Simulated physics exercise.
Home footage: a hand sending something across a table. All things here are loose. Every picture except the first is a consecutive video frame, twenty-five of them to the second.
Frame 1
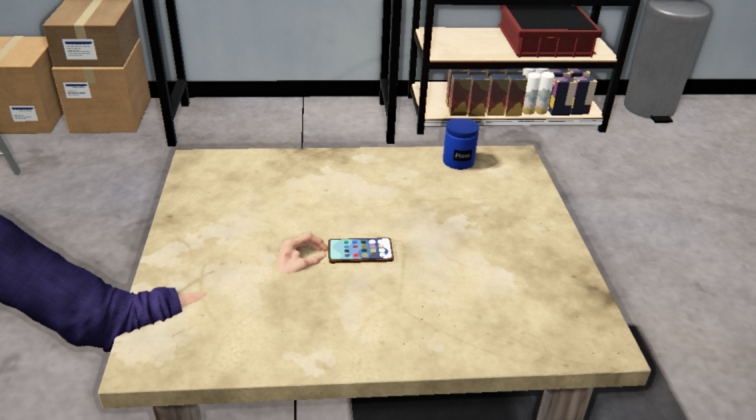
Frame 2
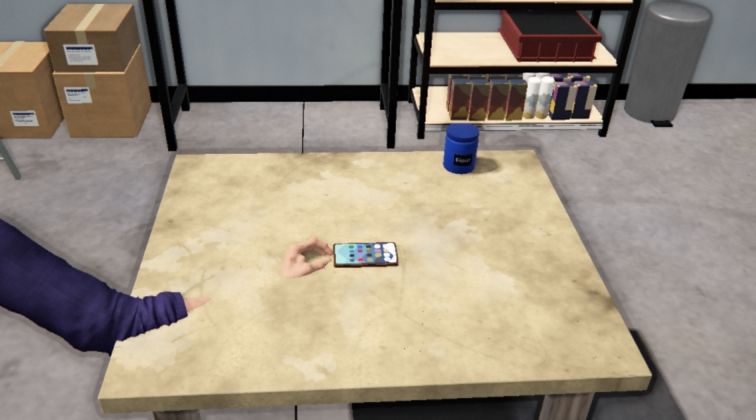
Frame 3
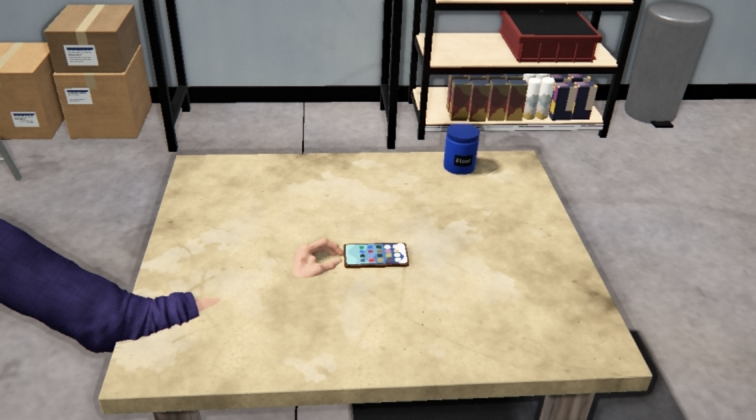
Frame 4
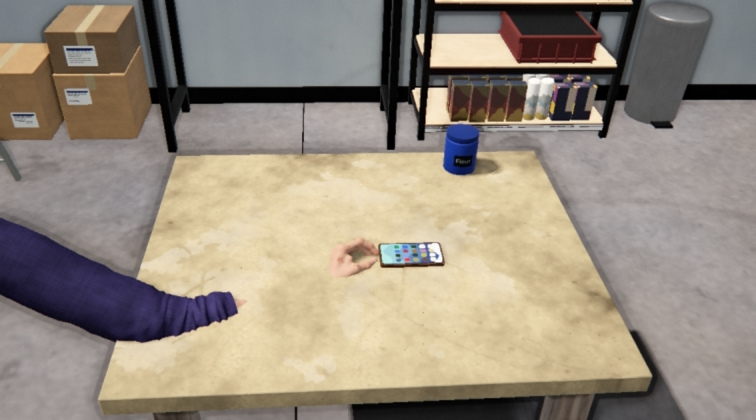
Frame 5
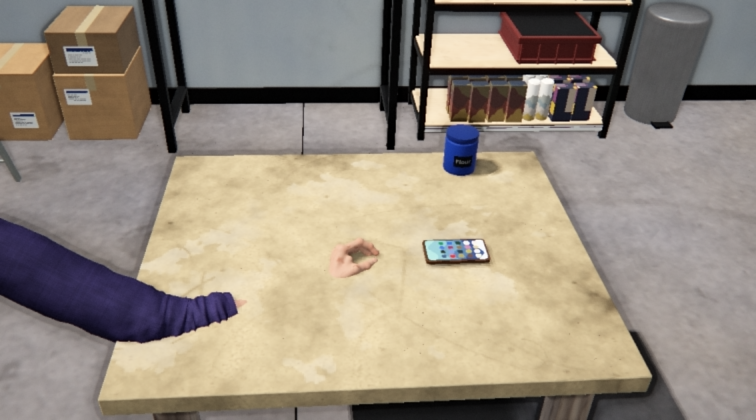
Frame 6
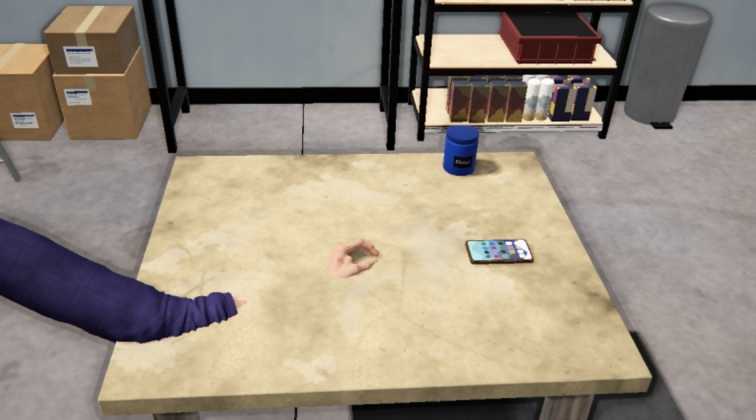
A hand in a purple sleeve pushed a phone to the right across a stone-patterned table, then stayed still while the phone slid on away from it, with a blue jar standing behind.
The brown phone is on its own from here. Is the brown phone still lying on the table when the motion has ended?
It is shed by the table.
Then, 0.10 s after the last picture, brown phone now off the table.
Then, 0.30 s after the last picture, things are still on the move.
Then, 0.40 s after the last picture, as before.
By the end, off the table, brown phone.
